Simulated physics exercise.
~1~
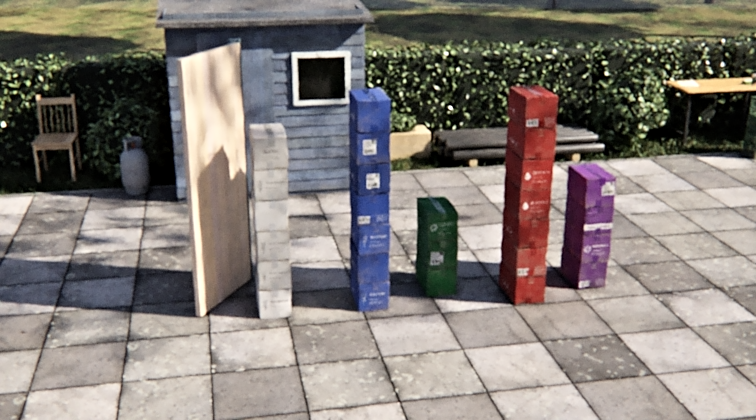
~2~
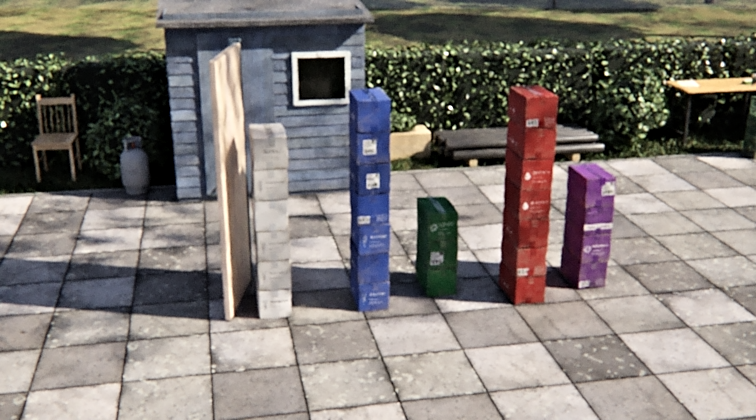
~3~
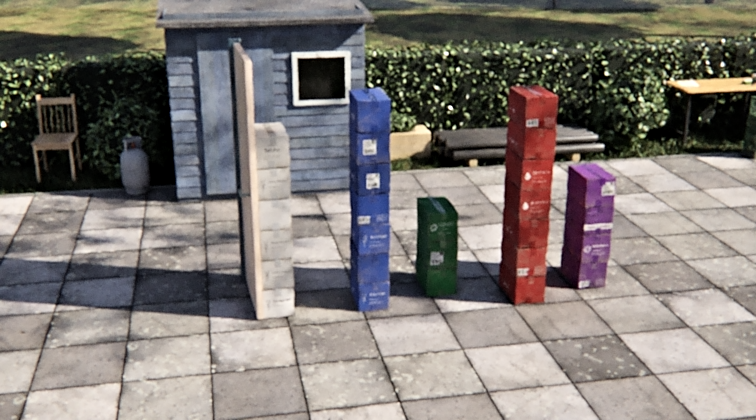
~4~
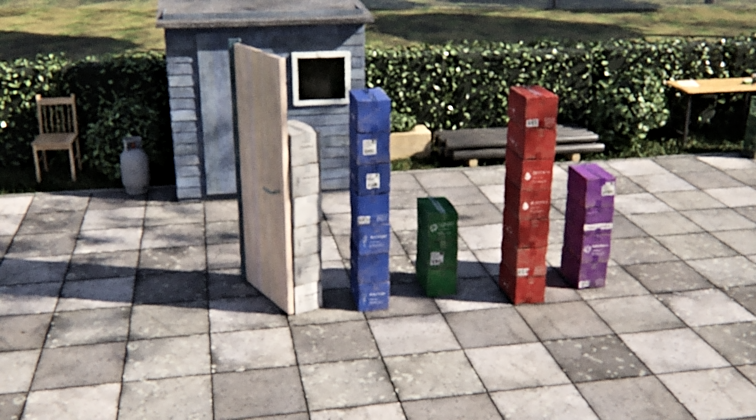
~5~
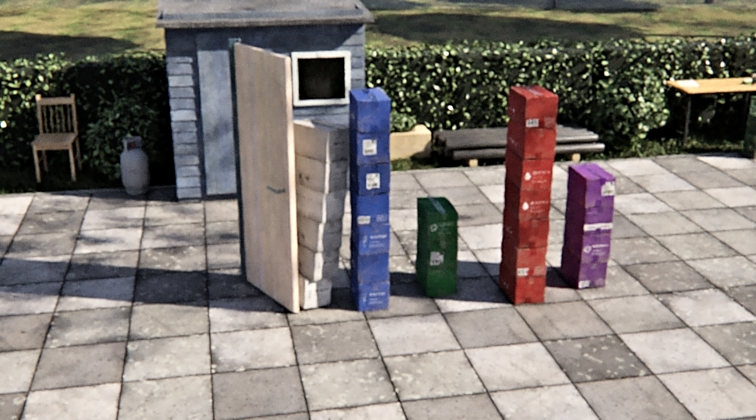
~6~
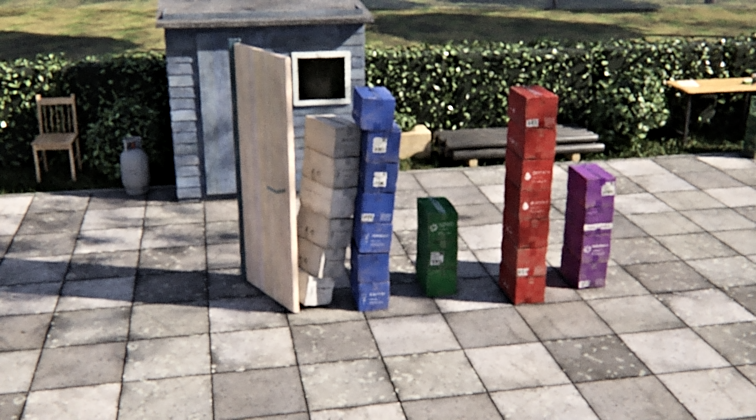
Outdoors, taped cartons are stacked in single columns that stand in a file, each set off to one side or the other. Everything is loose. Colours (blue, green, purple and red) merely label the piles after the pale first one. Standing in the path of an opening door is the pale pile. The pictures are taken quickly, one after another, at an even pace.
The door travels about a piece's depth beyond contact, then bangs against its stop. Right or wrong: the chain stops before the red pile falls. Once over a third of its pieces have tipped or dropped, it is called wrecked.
Wrong.
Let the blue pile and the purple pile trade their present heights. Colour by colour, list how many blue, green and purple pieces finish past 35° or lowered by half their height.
Blue 4, green 3, purple 6.
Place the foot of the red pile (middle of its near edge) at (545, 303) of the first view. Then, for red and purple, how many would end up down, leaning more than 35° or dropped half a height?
By colour, the numbers are red 6 and purple 4.
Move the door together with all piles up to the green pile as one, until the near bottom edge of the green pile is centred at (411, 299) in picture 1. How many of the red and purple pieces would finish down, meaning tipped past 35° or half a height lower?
Tally: Red = 6, purple = 3.
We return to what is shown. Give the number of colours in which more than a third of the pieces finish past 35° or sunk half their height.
I make the toll 4.
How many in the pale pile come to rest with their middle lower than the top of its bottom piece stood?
6 pale pieces.
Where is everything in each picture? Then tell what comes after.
In the first frame (each place is the centre of the face we see best), door edge (184, 116) swinging in; top red carton (542, 113); top blue carton (374, 117); the others all in place.
Door edge (216, 118) swinging in; top red carton (542, 113), in the second frame.
Door edge (251, 118) past square; top red carton (542, 113), in the third frame.
Door edge (284, 114) past square; top red carton (542, 113), in the fourth frame.
Door edge (290, 114) past square, top of the pale pile leaning barely; top red carton (542, 113); the others all in place, in the fifth frame.
Door edge (290, 114) past square, top of the pale pile leaning a little; top red carton (542, 113); top blue carton (378, 115) tilted barely; steepest lean, the carton at (378, 209); 5 have shifted, in the sixth frame.
Just after the last frame, 6 of the pale pile down; none of the 7 red cartons down (7 of 21 in all colours); top red carton moved a little; top blue carton tilted well over, about its own height lower.
A moment on, 6 of the pale pile down; 7 of the 7 red cartons down (21 of 21 in all colours); top red carton on its side; top green carton tilted steeply, about its own height lower.
When it is over, 6 of the pale pile down; 7 of the 7 red cartons down (21 of 21 in all colours); top red carton upside down; top blue carton on its side. In pixels of the last frame, middles, top blue carton near (631, 230).
